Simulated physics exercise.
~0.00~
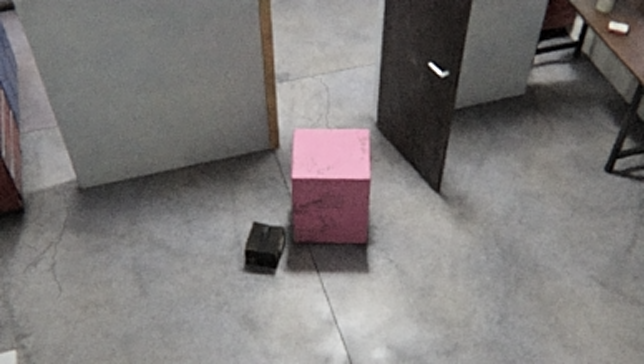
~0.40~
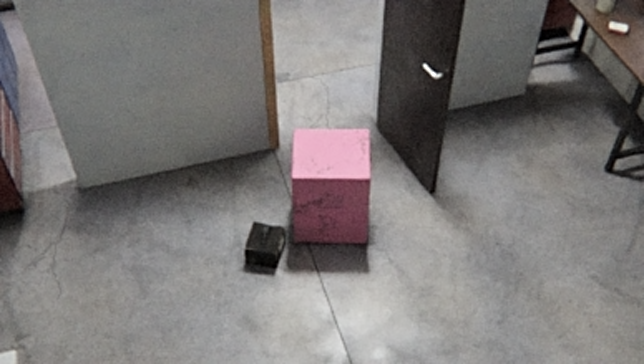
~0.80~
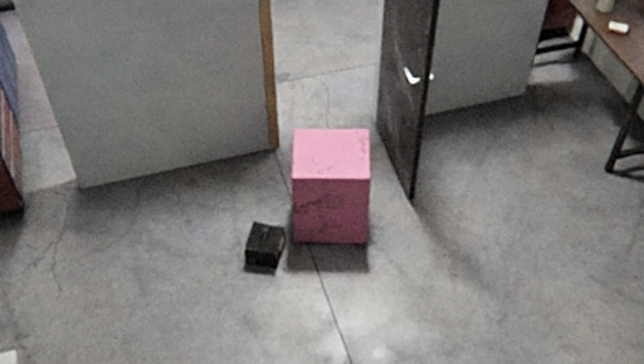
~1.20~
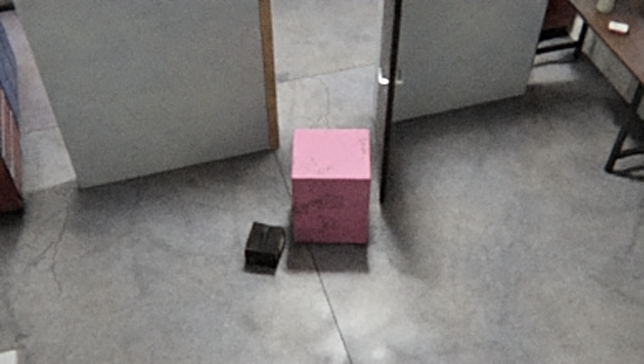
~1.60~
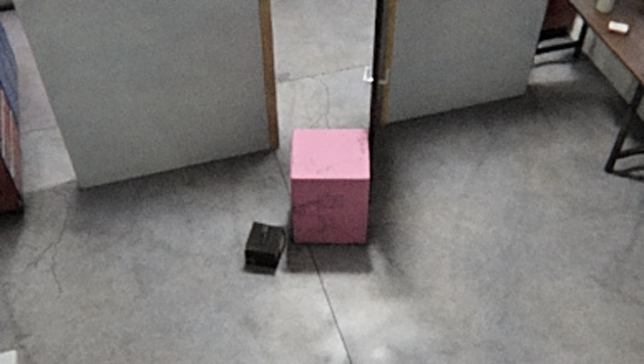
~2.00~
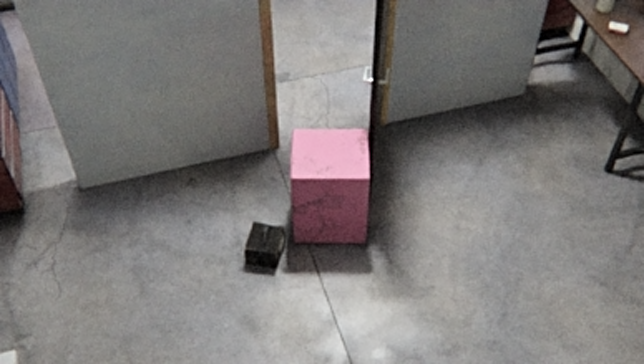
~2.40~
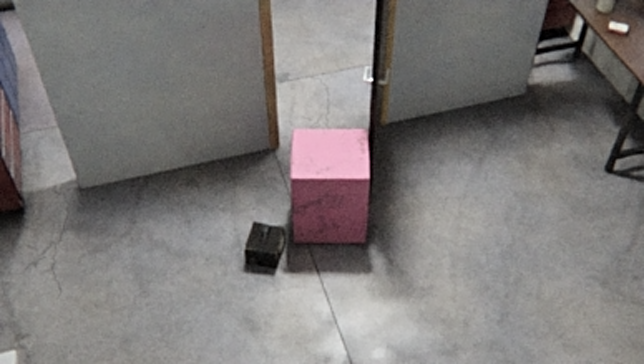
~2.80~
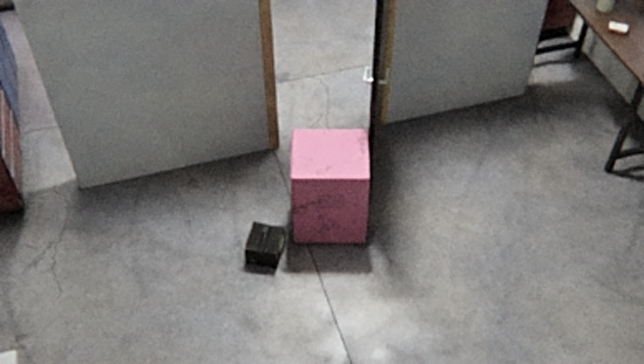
The video shows an open dark door swinging toward its frame in a room with a concrete floor, while a pink box and a smaller black box stand near the doorway. The door stops beside the pink box, still partly open, and both boxes stay in place.
